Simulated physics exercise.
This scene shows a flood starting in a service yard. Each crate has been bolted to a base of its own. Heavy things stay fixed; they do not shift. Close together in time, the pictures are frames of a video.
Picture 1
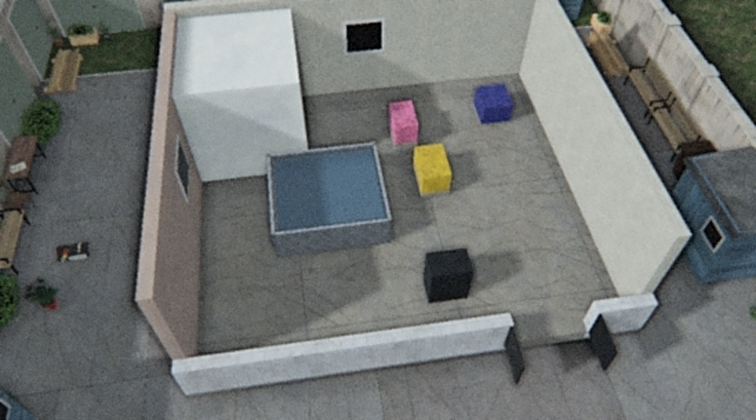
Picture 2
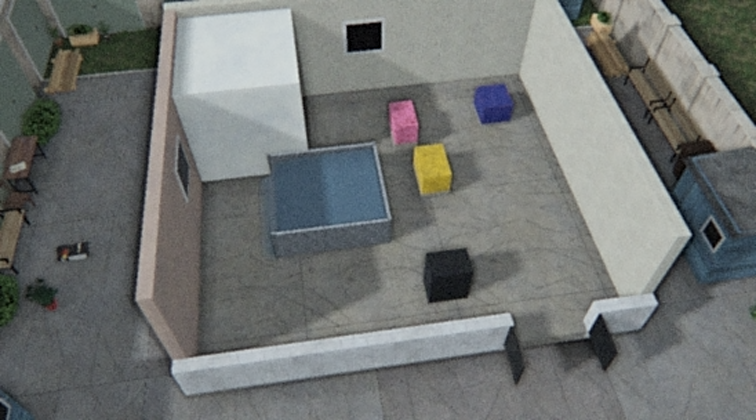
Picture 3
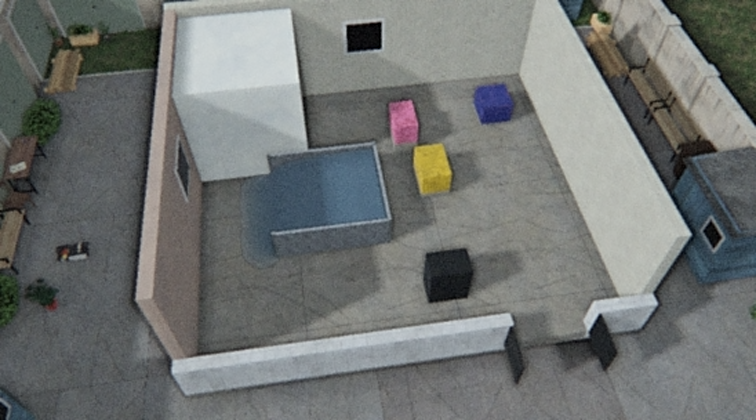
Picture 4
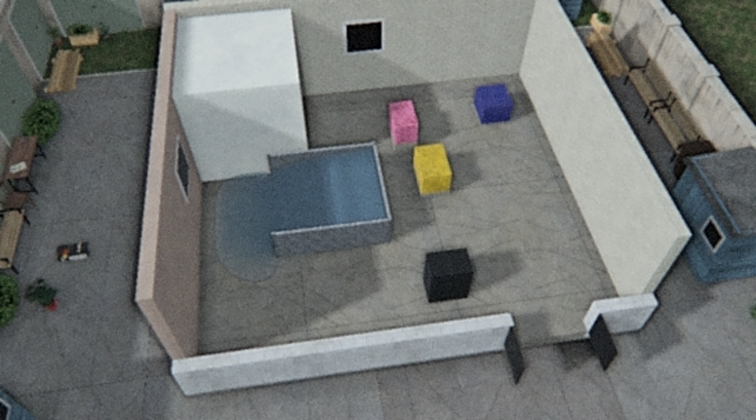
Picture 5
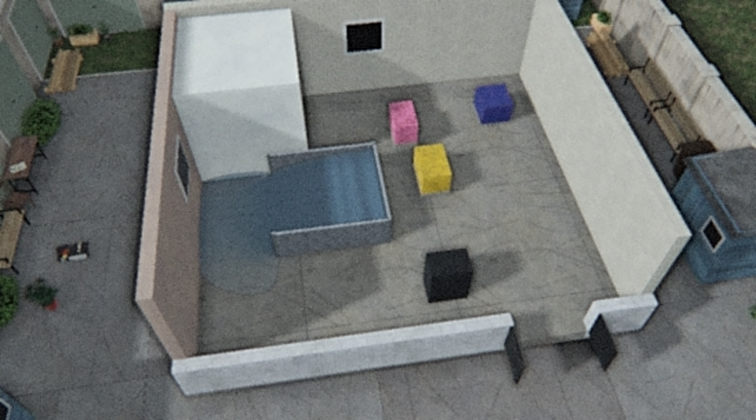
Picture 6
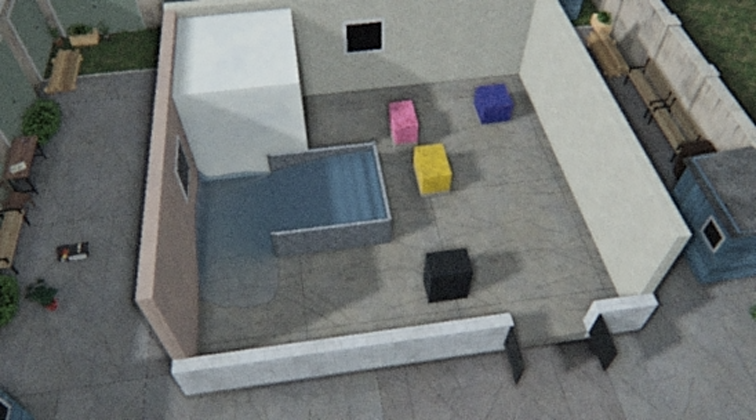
At the start, an open tank of water stands whole and still in a walled yard, with pink, blue, yellow and black blocks to its right. Its left side then opens and water pours out across the paving, spreading leftward to the pinkish wall, while the blocks stay in place.
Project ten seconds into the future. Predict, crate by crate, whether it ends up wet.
In the end the blue crate meets the water; the yellow crate never meets the water; the pink crate never meets the water.
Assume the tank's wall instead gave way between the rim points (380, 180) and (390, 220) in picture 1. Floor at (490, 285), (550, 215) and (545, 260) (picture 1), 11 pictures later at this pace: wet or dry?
Soaked / soaked / soaked.
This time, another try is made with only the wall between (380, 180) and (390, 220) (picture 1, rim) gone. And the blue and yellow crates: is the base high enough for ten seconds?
The blue one is reached; the yellow one is reached.
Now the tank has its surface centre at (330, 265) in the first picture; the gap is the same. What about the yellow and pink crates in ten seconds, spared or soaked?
Note: Yellow crate is hit, pink crate is left alone.
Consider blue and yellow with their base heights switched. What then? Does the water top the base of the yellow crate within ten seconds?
The yellow crate is reached.
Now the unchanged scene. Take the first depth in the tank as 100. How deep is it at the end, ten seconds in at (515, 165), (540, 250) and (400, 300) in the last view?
In order: Roughly 10, 8 and 16 in a hundred.
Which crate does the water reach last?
The crate marked blue, I reckon.
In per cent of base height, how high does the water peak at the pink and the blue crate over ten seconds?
40 and 160 per cent, roughly.
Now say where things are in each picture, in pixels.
The open tank at (327, 188) is whole and still, in the first frame.
Water pours out at (276, 209) and has run to (276, 259), in the second frame.
The front is at (262, 265), out from the gap at (276, 210), in the third frame.
The front is at (242, 275), out from the gap at (276, 211), in the fourth frame.
The front is at (203, 183), out from the gap at (276, 211), in the fifth frame.
The front is at (203, 296), out from the gap at (276, 211), in the sixth frame.
A moment on, water covers 15 % of the floor; the blue crate not reached, the yellow crate not reached, the pink crate not reached.
Next, water covers 15 % of the floor; the blue crate not reached, the yellow crate not reached, the pink crate not reached.
Then, water covers 30 % of the floor; the blue crate not reached, the yellow crate water round its plinth, the pink crate water round its plinth.
Later, water covers 60 % of the floor; the blue crate not reached, the yellow crate water round its plinth, the pink crate water round its plinth.
In the end, water covers 90 % of the floor; the blue crate was topped, the yellow crate stayed above the water, the pink crate stayed above the water.
